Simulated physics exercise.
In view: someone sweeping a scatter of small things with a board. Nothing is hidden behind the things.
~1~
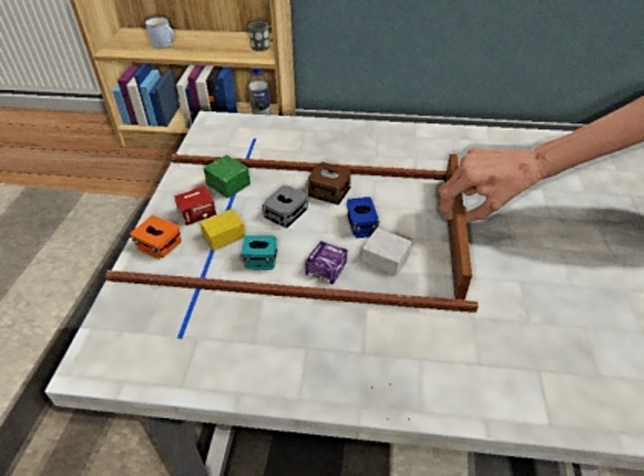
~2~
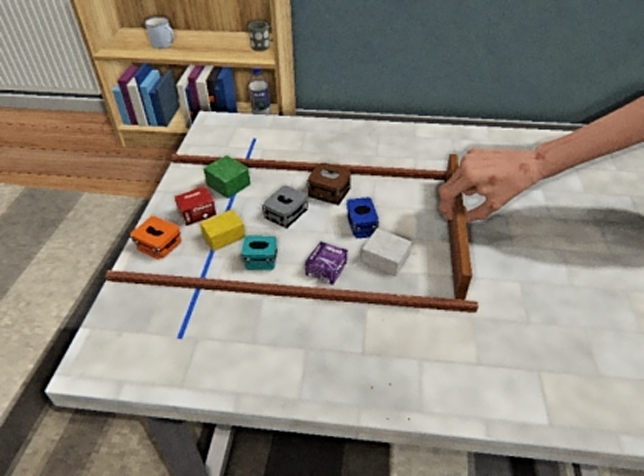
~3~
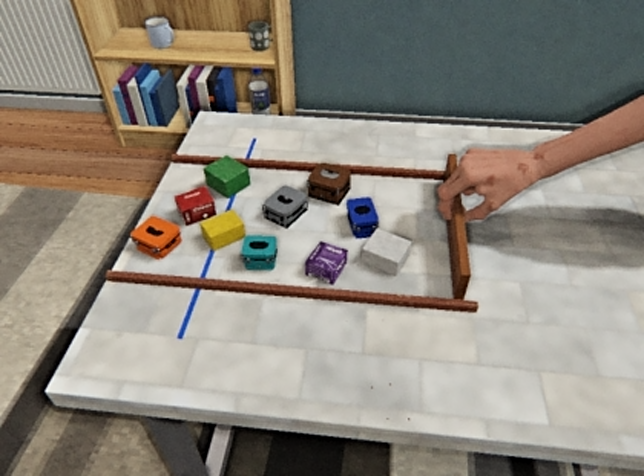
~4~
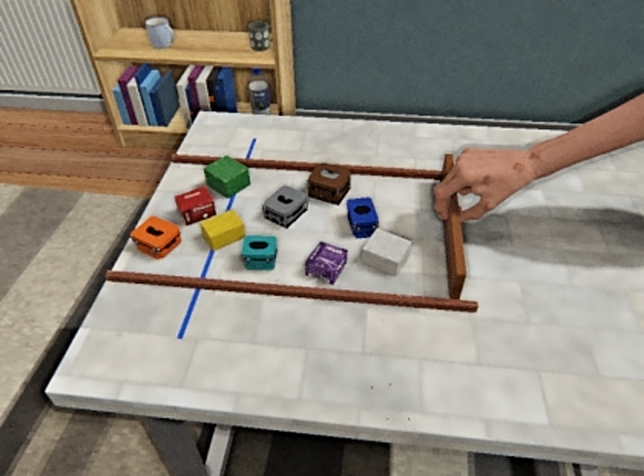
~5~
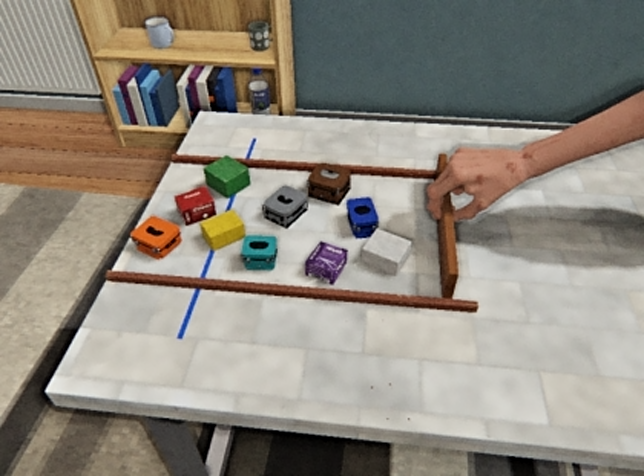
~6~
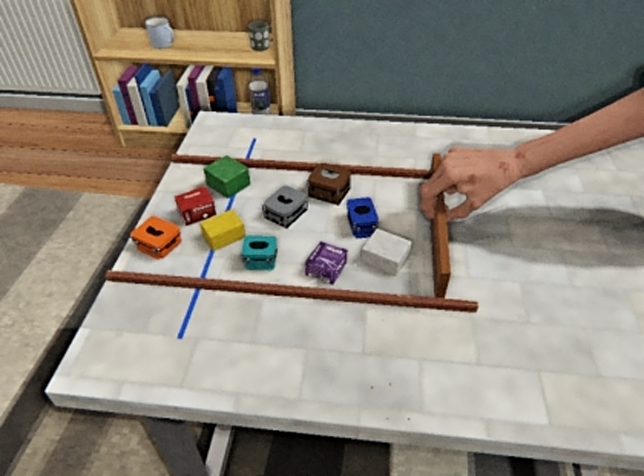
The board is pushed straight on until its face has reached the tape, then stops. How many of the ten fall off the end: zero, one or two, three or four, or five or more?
Outcome: The number that fall off is zero.
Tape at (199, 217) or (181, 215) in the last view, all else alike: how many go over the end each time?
It would be 4 and 6.
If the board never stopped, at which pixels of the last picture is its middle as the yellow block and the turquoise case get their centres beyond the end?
Its middle is around (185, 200) and around (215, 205).
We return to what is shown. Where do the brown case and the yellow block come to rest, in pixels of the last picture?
About (218, 178), and the other about (171, 225).
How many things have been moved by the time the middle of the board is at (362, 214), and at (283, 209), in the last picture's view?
First 3, then 6.
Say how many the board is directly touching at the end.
The number is 3.
Soon after, none off yet; orange case at rest near (158, 238); red box at rest near (196, 206); green block at rest near (227, 177).
At rest, the number that fall off is zero.
